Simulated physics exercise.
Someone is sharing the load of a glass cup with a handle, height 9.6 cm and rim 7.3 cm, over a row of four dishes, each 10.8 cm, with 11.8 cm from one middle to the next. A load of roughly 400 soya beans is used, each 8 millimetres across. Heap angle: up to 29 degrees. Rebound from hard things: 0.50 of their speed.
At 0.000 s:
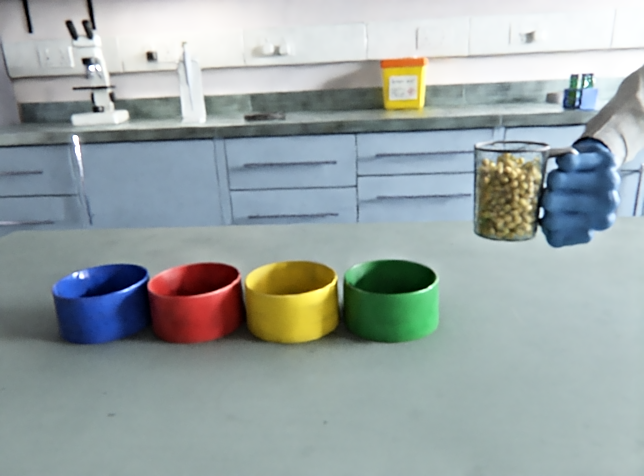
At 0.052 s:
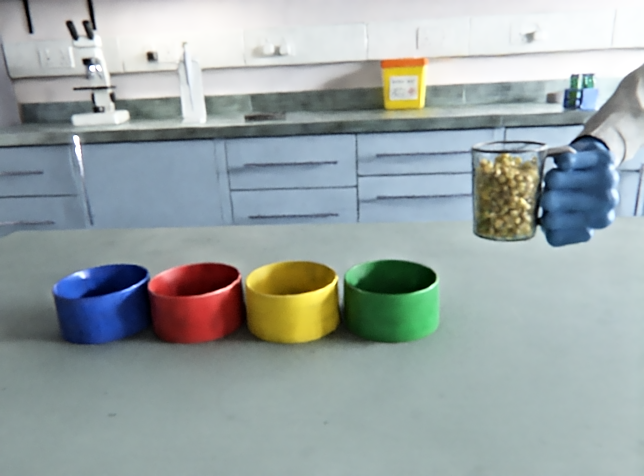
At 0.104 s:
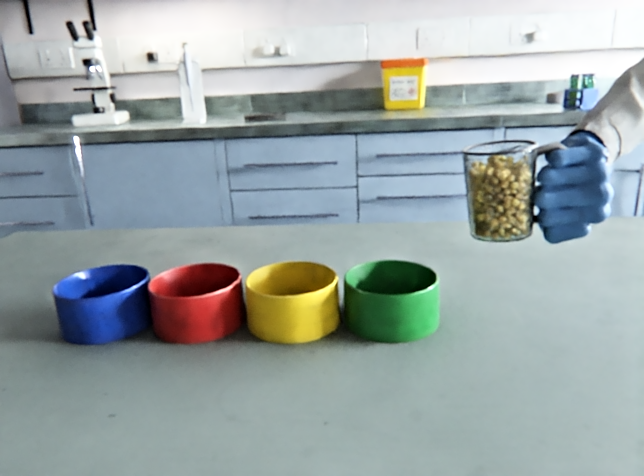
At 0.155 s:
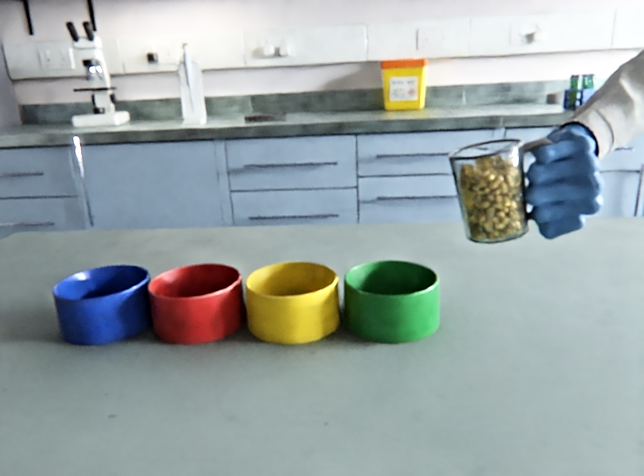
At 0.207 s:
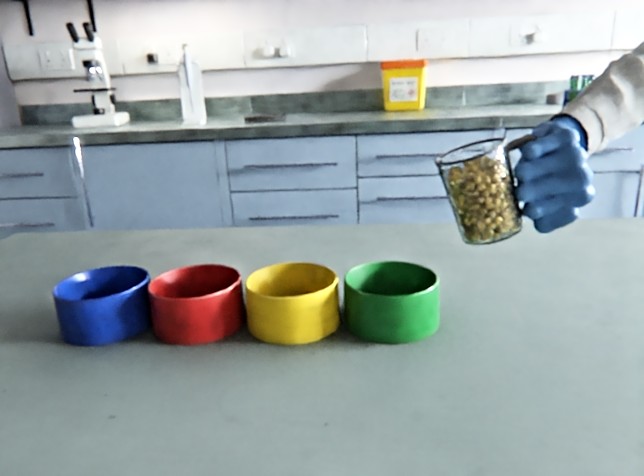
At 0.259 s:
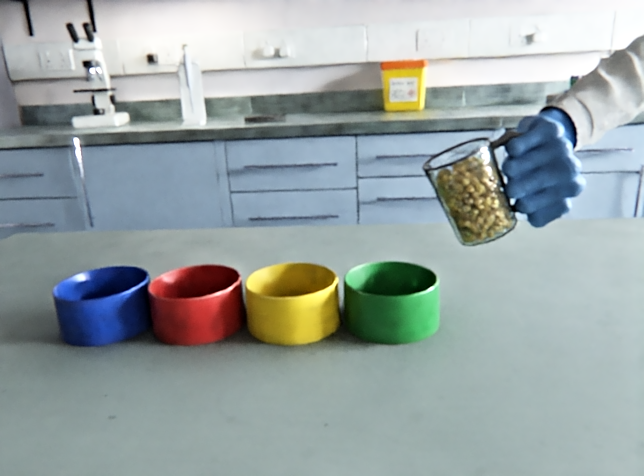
In a laboratory, a blue-gloved hand holds a clear handled cup of pale beans upright above a grey bench, to the right of a row of blue, red, yellow and green dishes. The hand moves the cup a short way left while tilting it gradually toward the green dish.
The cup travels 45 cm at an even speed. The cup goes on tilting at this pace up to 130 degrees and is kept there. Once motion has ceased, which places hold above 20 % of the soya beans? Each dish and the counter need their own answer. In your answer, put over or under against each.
Red dish - under; blue dish - under; green dish - under; yellow dish - over; counter - under.
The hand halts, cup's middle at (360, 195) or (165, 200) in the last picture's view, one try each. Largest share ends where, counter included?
Try 1 - yellow; try 2 - yellow.
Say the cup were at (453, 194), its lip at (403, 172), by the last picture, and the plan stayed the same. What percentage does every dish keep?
In the end red holds 90, blue holds 0, green holds 0, yellow holds 0.
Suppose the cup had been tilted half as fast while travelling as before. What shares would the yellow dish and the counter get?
Result: Yellow dish 0, counter 10.
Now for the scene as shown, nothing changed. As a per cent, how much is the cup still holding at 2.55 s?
It should be near 0 per cent.
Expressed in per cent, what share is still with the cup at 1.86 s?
0 per cent.
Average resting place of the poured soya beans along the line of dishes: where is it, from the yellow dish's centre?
The average sits about 2 cm from the centre, on its left.
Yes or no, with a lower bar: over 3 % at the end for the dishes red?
With red the answer is affirmative.
Then, at 1.22 s, tilt 130 degrees; cup holds 20 %, yellow 75 %.
After 1.86 s, tilt 130 degrees; cup holds 0 %, red 10 %, yellow 85 %.
After 2.55 s, tilt 130 degrees; cup holds 0 %, red 10 %, yellow 85 %.
By 2.8 s all is still; red 10 %, blue 0 %, green 0 %, yellow 85 %, counter 5 %.
